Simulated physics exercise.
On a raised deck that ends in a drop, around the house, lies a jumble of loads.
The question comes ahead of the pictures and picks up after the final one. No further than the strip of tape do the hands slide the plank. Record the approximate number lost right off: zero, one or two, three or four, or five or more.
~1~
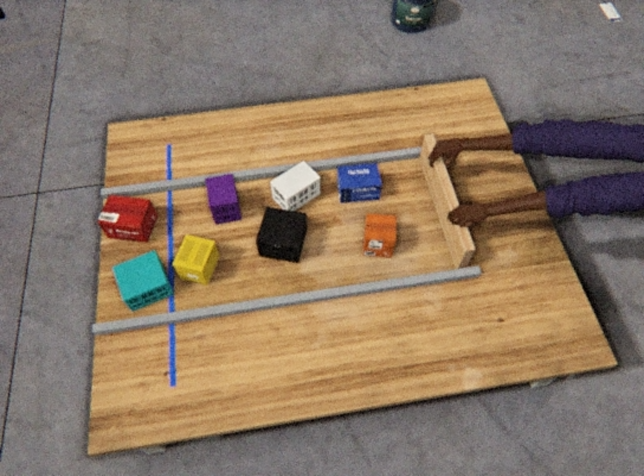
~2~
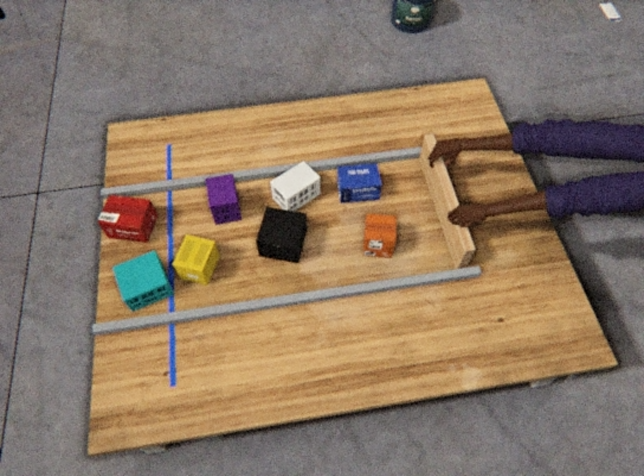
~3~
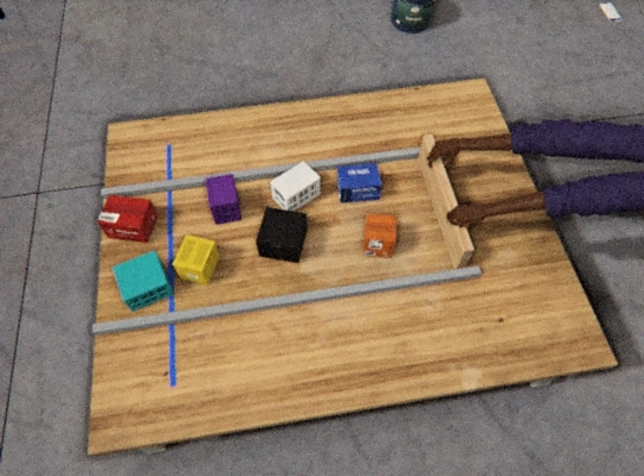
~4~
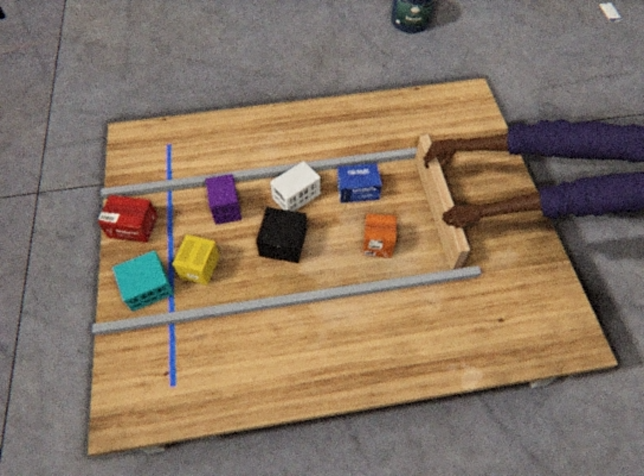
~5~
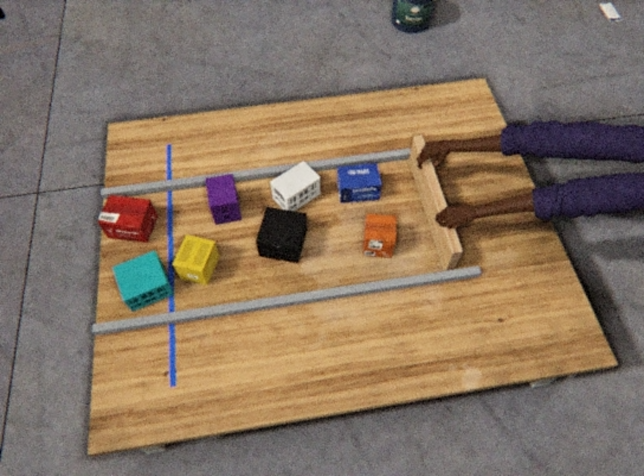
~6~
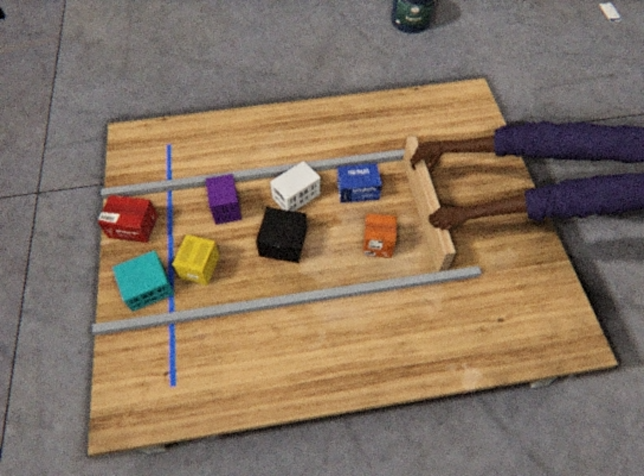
After that push, what drops off the edge is more than two, under five.
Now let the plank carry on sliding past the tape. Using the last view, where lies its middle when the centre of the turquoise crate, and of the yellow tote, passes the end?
Points: About (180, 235) and about (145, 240).
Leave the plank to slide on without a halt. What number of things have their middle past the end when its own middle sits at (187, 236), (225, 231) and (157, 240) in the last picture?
That makes 2, 1, 4.
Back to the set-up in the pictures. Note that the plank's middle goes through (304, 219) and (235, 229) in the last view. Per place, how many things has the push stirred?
That gives 5 for the first and 8 for the second.
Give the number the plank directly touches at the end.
Number in contact with it: 2.
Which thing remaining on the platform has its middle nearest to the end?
It's the white crate that ends nearest.
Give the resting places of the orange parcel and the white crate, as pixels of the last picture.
Final spots - orange parcel (152, 273), white crate (104, 203).
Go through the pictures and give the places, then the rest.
In the first frame, red parcel (129, 219); turquoise crate (143, 281); yellow tote (197, 261); plank (444, 200); tape (170, 249).
In the second frame, turquoise crate (144, 281); orange parcel (379, 236).
In the third frame, yellow tote (198, 261); purple crate (224, 200).
In the fourth frame, red parcel (129, 219); black crate (282, 235).
In the fifth frame, turquoise crate (144, 281); white crate (296, 188).
In the sixth frame, red parcel (129, 219); turquoise crate (144, 281); yellow tote (198, 261); plank (426, 202); tape (170, 249).
A little later, none off yet; red parcel at rest near (129, 219); turquoise crate at rest near (144, 281); yellow tote at rest near (198, 261).
When it is over, the number that fall off is three or four; down, purple crate, turquoise crate and red parcel.
